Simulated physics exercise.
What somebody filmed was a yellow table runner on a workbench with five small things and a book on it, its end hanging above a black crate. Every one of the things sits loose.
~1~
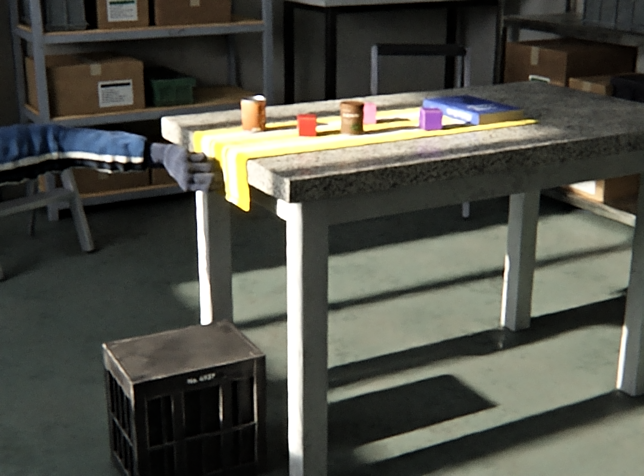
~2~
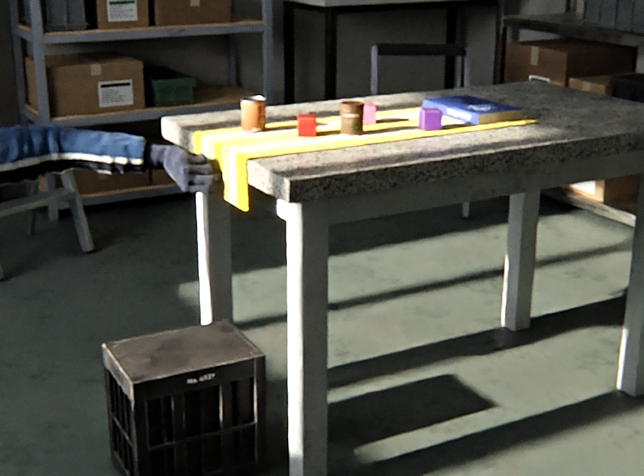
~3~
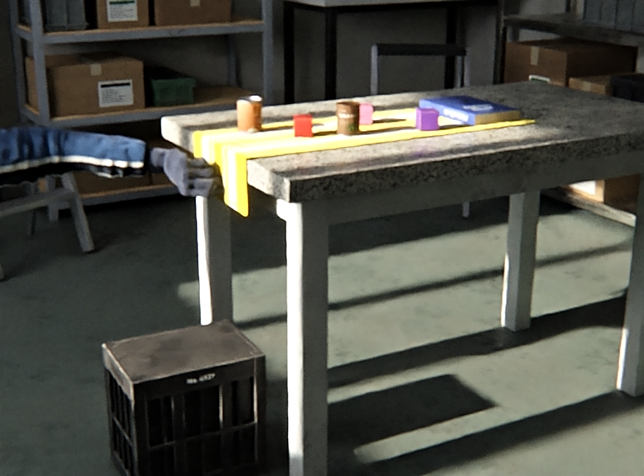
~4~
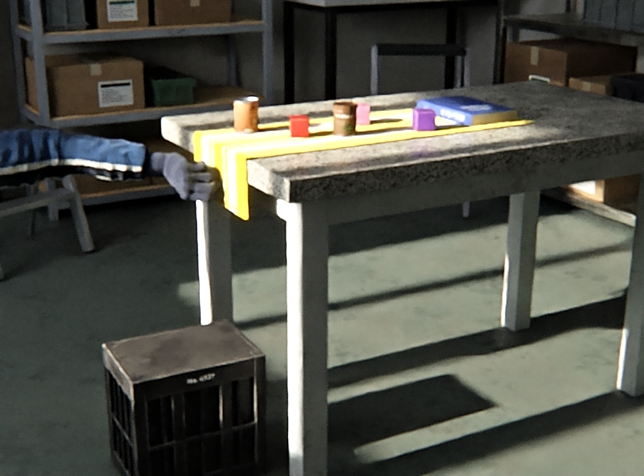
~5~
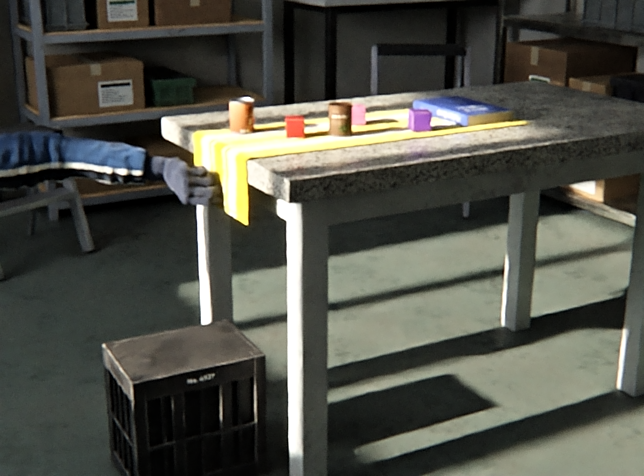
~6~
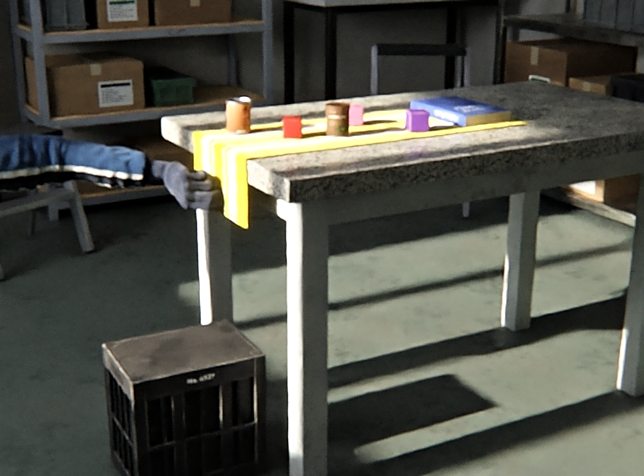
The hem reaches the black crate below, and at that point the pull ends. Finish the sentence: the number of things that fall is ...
The number of things that fall is three.
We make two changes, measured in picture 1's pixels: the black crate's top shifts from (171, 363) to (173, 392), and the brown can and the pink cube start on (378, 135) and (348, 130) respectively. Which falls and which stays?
The brown can ends up off while the pink cube ends up off.
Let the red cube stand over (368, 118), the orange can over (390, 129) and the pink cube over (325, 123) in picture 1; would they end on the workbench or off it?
Red cube kept, orange can kept, pink cube dropped.
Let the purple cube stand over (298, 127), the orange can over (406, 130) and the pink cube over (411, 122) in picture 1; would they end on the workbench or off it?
The purple cube ends up off, the orange can stays put, the pink cube stays put.
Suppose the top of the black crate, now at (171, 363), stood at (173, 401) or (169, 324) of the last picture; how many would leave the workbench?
Respectively 4 and 2.
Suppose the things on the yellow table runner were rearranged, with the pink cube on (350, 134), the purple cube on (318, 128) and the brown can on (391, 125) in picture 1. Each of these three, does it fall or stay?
Note: Pink cube lost; purple cube lost; brown can kept on top.
A little later, hem near (220, 278); orange can gone.
Next, hem near (219, 328); orange can, red cube and brown can gone.
When it is over, hem on the crate; orange can, red cube and brown can gone. The count of fallen things is three.
